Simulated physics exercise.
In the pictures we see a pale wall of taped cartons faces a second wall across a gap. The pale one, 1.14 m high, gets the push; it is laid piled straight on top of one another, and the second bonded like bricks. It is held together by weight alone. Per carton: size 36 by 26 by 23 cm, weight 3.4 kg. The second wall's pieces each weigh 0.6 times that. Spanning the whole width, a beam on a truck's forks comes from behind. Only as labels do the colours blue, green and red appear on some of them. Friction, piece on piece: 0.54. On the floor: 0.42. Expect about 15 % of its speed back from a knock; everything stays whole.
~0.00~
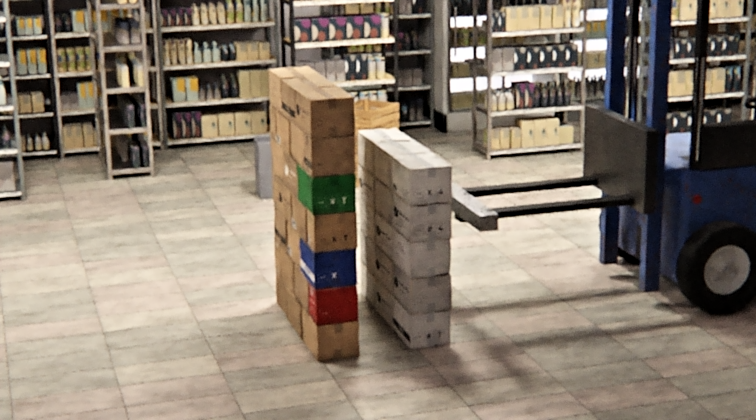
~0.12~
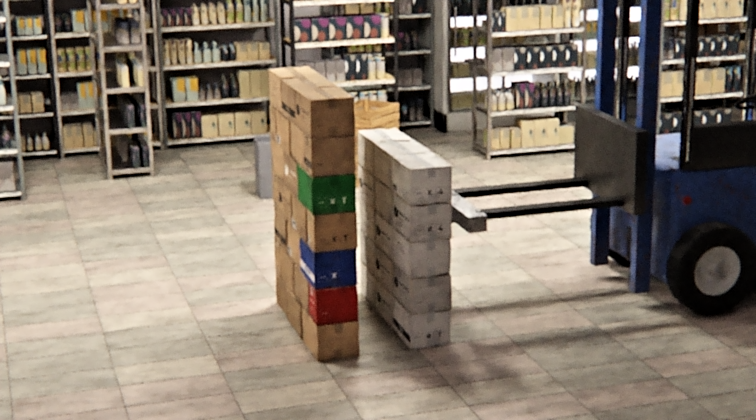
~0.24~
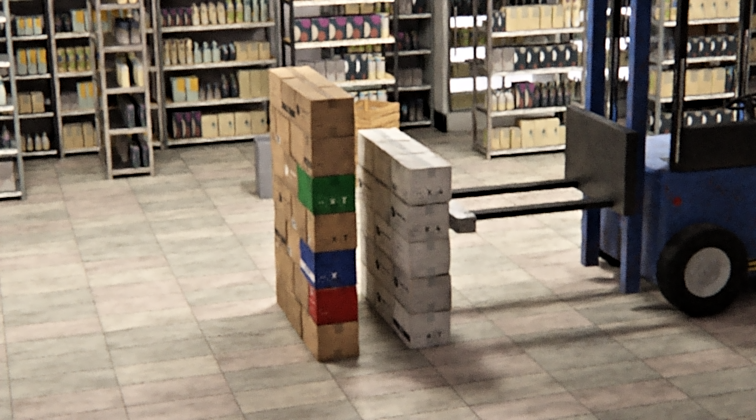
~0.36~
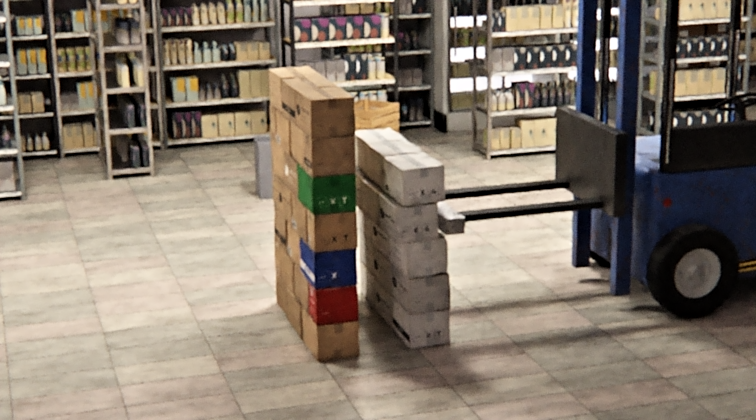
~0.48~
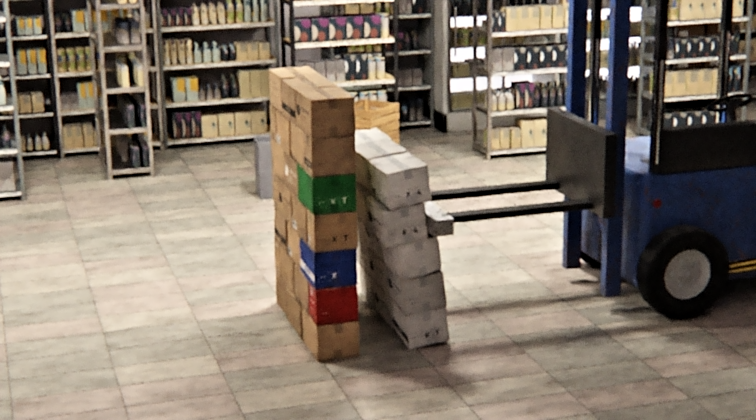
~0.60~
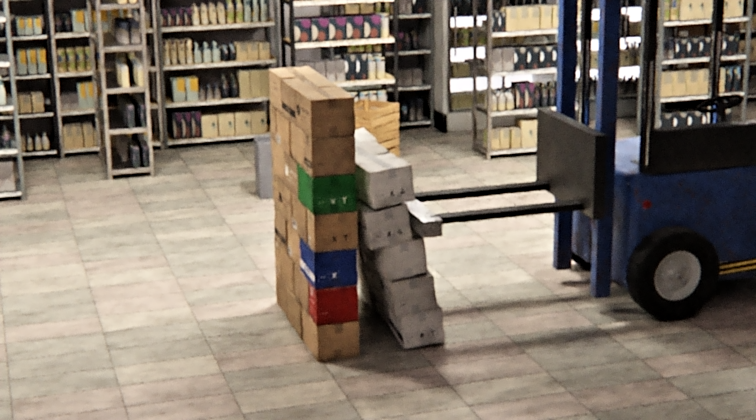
A blue forklift moves left and pushes the stacked pale cartons toward the brown ones.
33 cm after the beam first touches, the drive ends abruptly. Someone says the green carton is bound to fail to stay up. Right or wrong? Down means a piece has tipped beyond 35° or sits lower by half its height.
Right, it ends up down.
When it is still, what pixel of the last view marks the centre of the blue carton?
Last frame, centre at roughly (186, 340).
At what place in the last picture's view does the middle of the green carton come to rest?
(74, 359), more or less.
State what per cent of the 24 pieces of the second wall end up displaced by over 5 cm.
The share is 95 per cent.
By 1.22 s, 1 of the pale wall down; none of the 24 cartons of the second wall down, 24 disturbed; green carton tilted 8°; blue carton tilted 8°.
By 1.84 s, 11 of the pale wall down; 9 of the 24 cartons of the second wall down; green carton tilted 33°, 11 cm lower; blue carton tilted 33°.
By 2.30 s, 11 of the pale wall down; 23 of the 24 cartons of the second wall down; green carton on its side; red carton on its side.
When it is over (3.9 s), 11 of the pale wall down; 23 of the 24 cartons of the second wall down; green carton on its side; blue carton on its side; red carton on its side. In pixels of the last frame, middles, green carton near (74, 359), blue carton near (186, 340).
